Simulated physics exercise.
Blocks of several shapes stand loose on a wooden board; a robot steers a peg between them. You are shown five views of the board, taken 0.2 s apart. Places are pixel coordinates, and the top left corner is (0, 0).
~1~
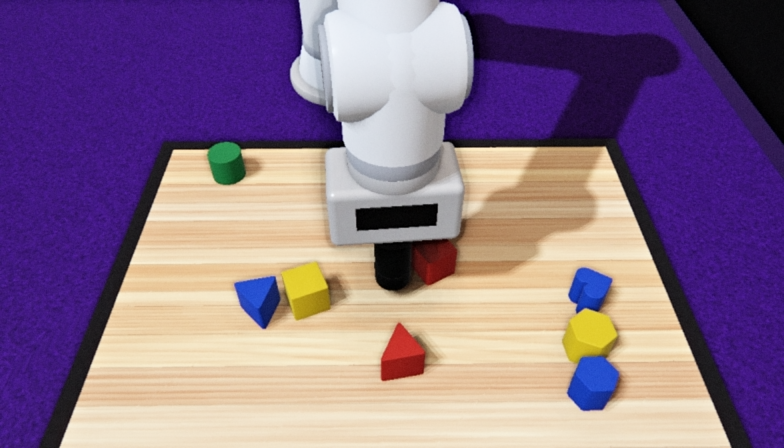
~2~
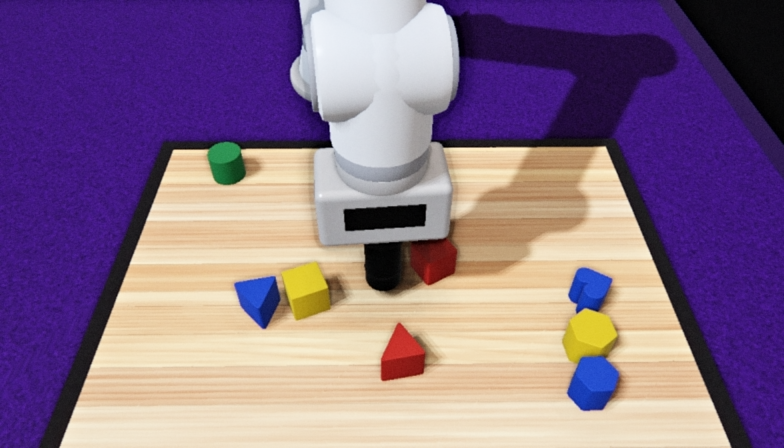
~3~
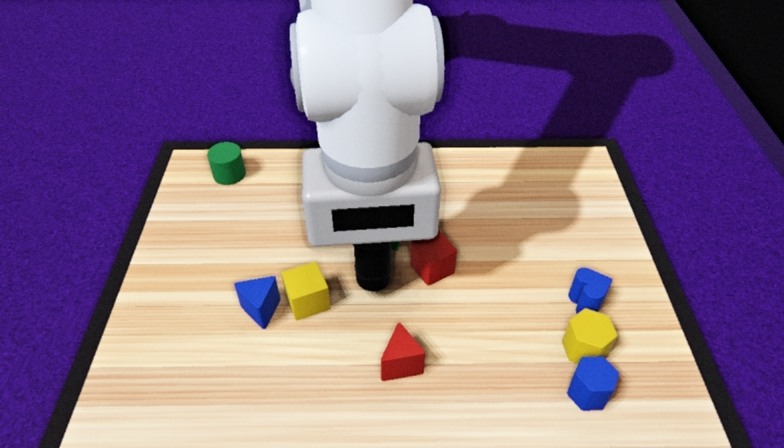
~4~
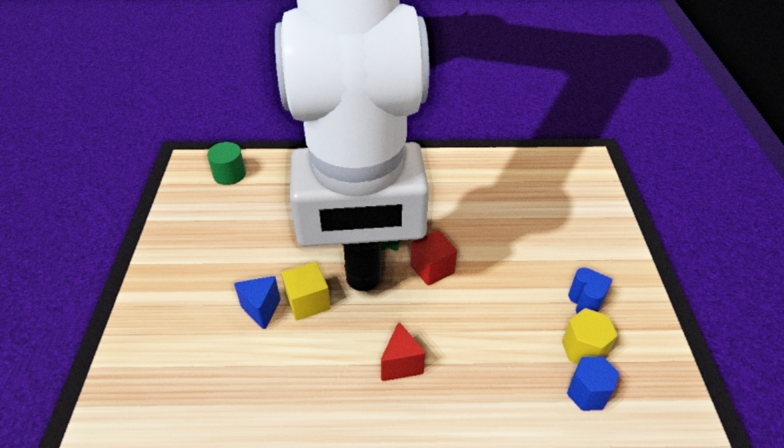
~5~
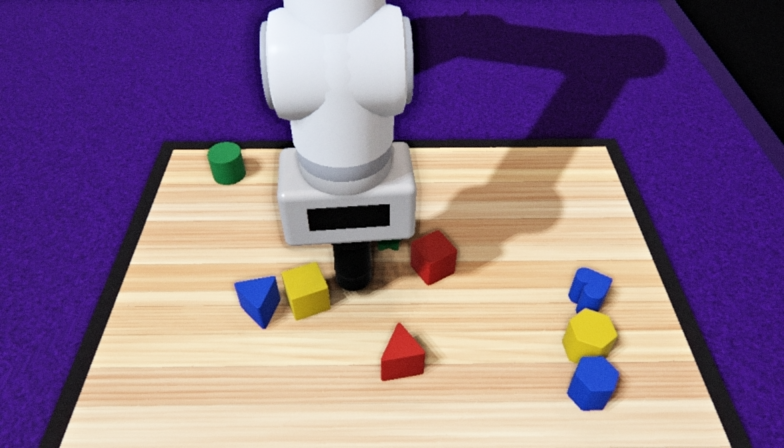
To begin with, a robot arm holds its black peg just left of a red block on a wooden board scattered with colored blocks. The arm then slides the peg a short way left toward the yellow cube, uncovering a bit of green behind it, while the blocks stay still.
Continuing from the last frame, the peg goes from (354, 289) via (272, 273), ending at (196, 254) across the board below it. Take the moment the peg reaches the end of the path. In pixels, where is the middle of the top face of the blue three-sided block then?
The centre of its top face lies at (231, 306).
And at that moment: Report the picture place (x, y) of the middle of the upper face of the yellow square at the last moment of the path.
At pixel (251, 278).
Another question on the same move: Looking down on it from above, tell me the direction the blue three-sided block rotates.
It swings round anticlockwise.
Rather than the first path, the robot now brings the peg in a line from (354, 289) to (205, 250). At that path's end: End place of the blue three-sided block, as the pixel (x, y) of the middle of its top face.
That would be at about pixel (234, 303).
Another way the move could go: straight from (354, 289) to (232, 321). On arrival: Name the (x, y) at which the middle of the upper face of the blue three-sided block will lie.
About (149, 312).
What follows on the original path. One third of the way, peg (297, 268); blue three-sided block (236, 300), turned 45° anticlockwise; yellow square (267, 278), turned 30° anticlockwise.
Two thirds of the way, peg (243, 257); blue three-sided block (231, 306), turned 75° anticlockwise; yellow square (251, 278), turned 50° anticlockwise.
At the end, peg (192, 244); blue three-sided block (231, 306), turned 75° anticlockwise; yellow square (251, 278), turned 50° anticlockwise; green star in place.
